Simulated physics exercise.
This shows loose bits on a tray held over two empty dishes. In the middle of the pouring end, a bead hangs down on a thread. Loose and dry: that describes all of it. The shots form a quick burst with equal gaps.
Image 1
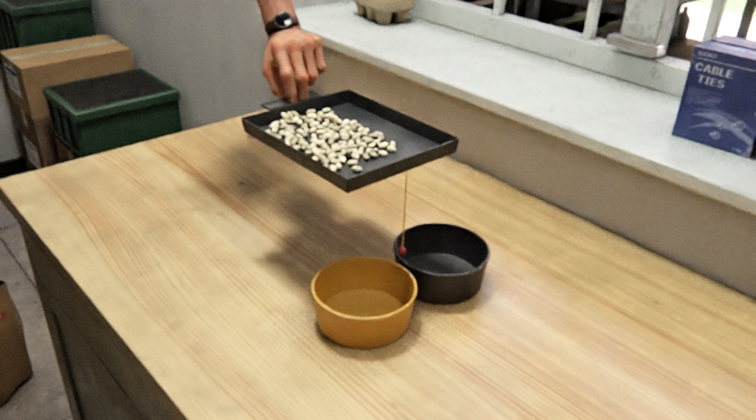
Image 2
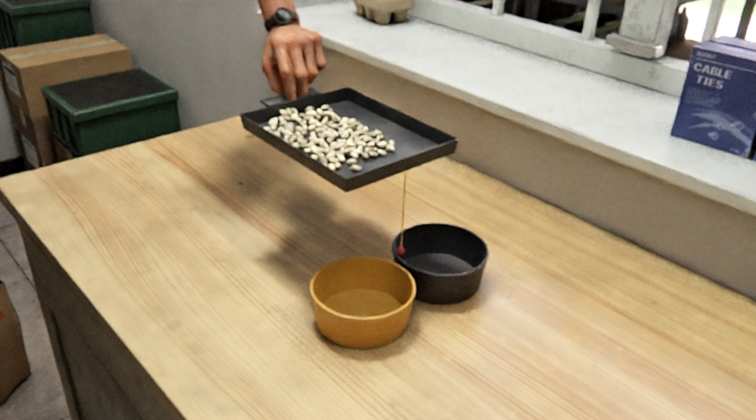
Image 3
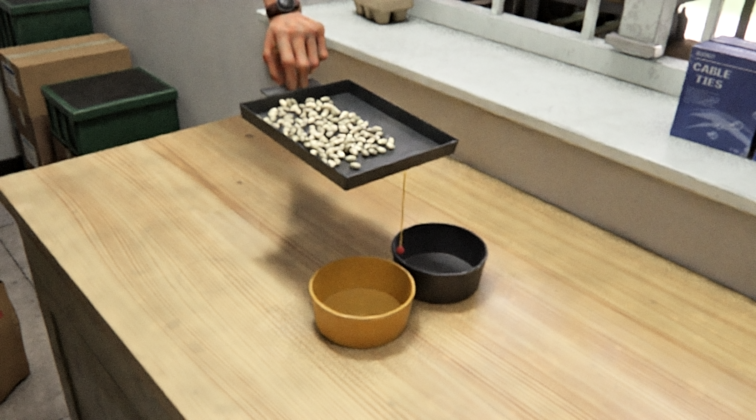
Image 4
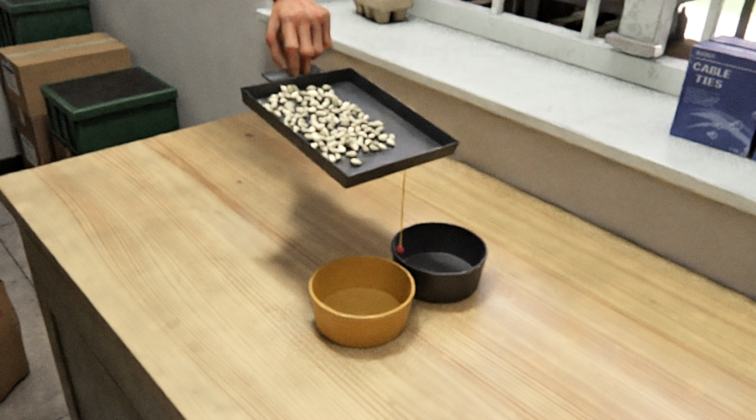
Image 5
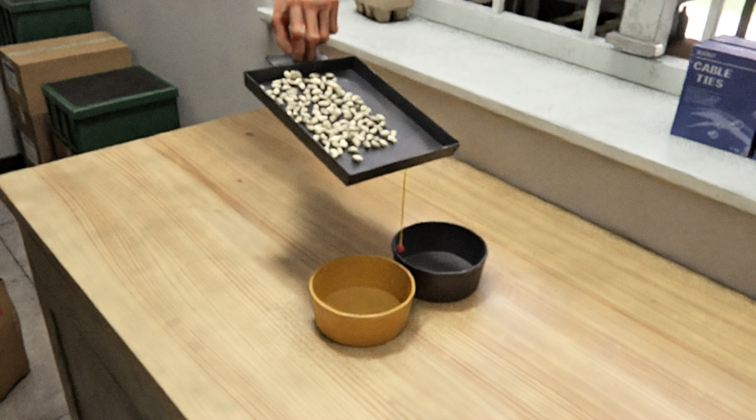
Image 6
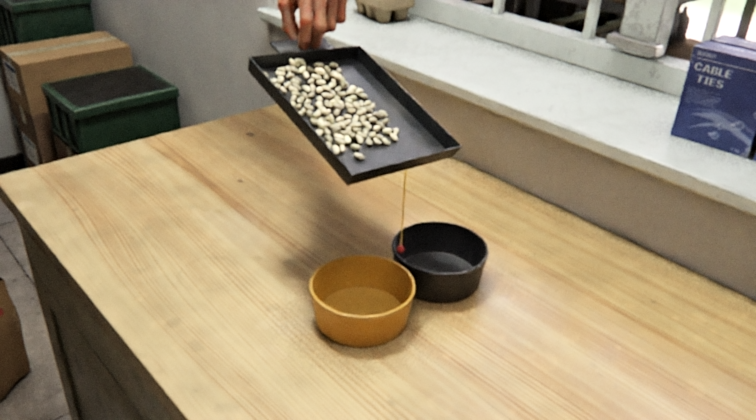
A pale wooden worktop beside a white windowsill is seen from above at an angle, with boxes and green crates at the left and a blue cable-ties box at the right. A hand wearing a dark watch holds a black tray of whitish beans above an ochre bowl and a black bowl, a red bead hanging on a thread. The hand gradually raises the tray's far end, tilting it towards the bowls, while the beans stay bunched and the camera stays still.
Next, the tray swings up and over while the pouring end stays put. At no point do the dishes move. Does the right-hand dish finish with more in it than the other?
Yes.
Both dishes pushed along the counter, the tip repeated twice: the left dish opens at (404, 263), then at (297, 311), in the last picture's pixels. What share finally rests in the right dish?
In order, 30 % and 10 %.
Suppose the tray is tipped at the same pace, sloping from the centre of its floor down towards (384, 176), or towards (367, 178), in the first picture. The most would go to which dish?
So: The left-standing dish on the first go, the left-standing dish on the second.
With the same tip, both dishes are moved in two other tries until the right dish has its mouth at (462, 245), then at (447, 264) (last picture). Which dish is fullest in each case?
One: The dish on the right. Two: Right.
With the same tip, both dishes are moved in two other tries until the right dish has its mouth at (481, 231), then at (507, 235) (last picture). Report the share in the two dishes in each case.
Roughly 80 %, then roughly 80 %.
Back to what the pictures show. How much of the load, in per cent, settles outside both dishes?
Roughly 30 percent.
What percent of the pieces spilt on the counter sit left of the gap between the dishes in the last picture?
Roughly 0 in a hundred.
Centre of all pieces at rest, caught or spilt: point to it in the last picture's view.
At about (445, 287), give or take.
Shortly afterwards, tray tipped steeply; the whole lot on the tray.
Next, tray tipped past a quarter turn; the bulk on the tray; only a few in the left dish; a little in the right dish; a little outside both; only a few in the air.
Some moments later, tray tipped past a quarter turn; a little in the left dish; near two thirds in the right dish; near a quarter outside both.
In the end, tray tipped past a quarter turn; a little in the left dish; near two thirds in the right dish; near a quarter outside both.
